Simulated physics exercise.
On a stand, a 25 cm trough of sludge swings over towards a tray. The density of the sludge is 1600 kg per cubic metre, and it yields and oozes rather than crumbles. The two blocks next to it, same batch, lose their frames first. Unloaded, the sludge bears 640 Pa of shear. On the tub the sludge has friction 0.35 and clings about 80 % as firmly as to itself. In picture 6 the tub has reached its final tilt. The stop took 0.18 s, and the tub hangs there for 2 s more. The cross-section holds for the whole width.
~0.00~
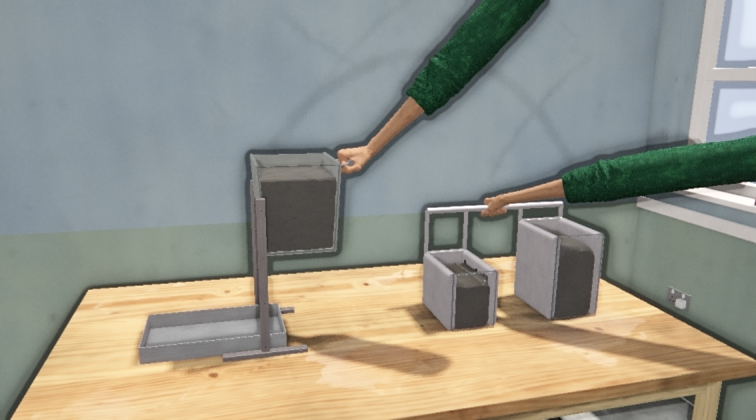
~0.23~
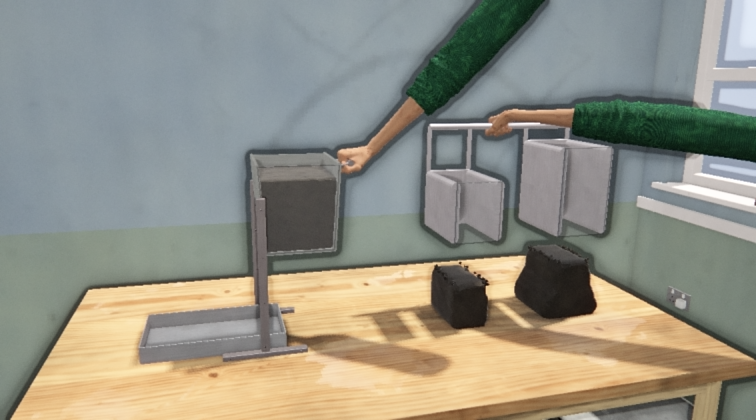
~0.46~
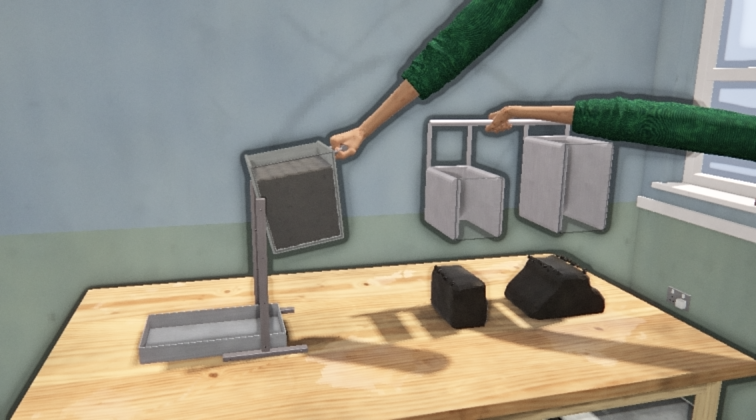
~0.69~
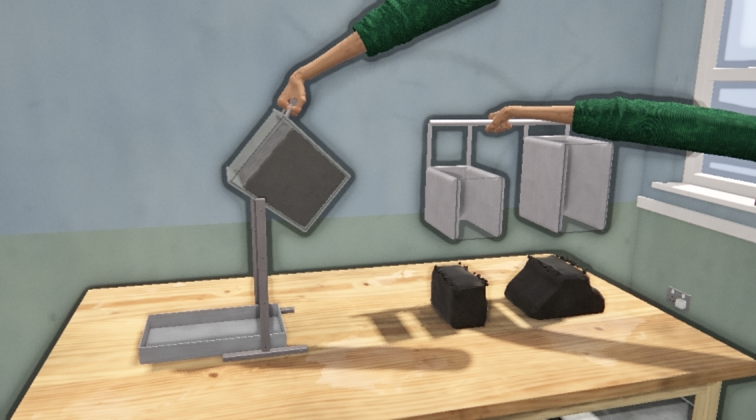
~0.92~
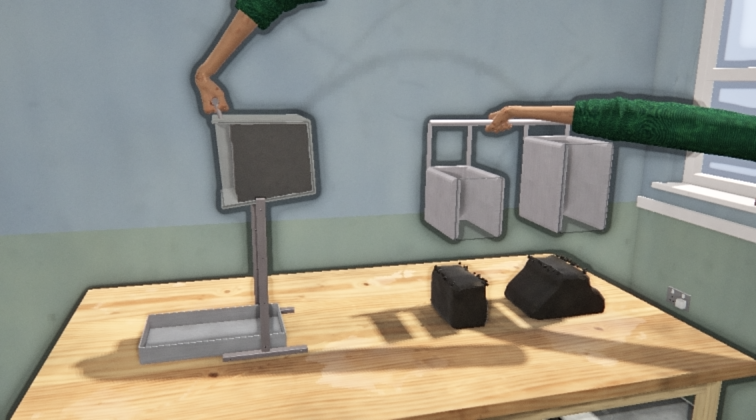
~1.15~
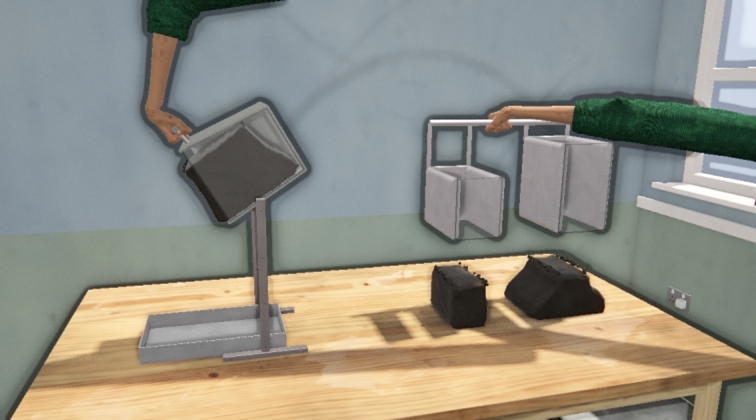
At the start, one hand grips a clear tub of dark sludge on a stand while another lifts a double frame off two dark blocks. The taller right block slumps lower and wider as the smaller keeps its shape, and the tub swings far over leftward, its sludge shifting inside.
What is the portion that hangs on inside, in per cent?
It comes to some 0 %.
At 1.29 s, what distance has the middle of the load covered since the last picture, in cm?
About 14 cm.
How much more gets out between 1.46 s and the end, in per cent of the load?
Some 0 per cent.
After 1.29 s, the tub is at 120 degrees and holds 41 %.
After 1.46 s, the tub is at 120 degrees and holds 0 %.
After 1.63 s, the tub is at 120 degrees and holds 0 %.
After 1.80 s, the tub is at 120 degrees and holds 0 %.
After 3.15 s, at the end, the tub is at 120 degrees and holds 0 %.
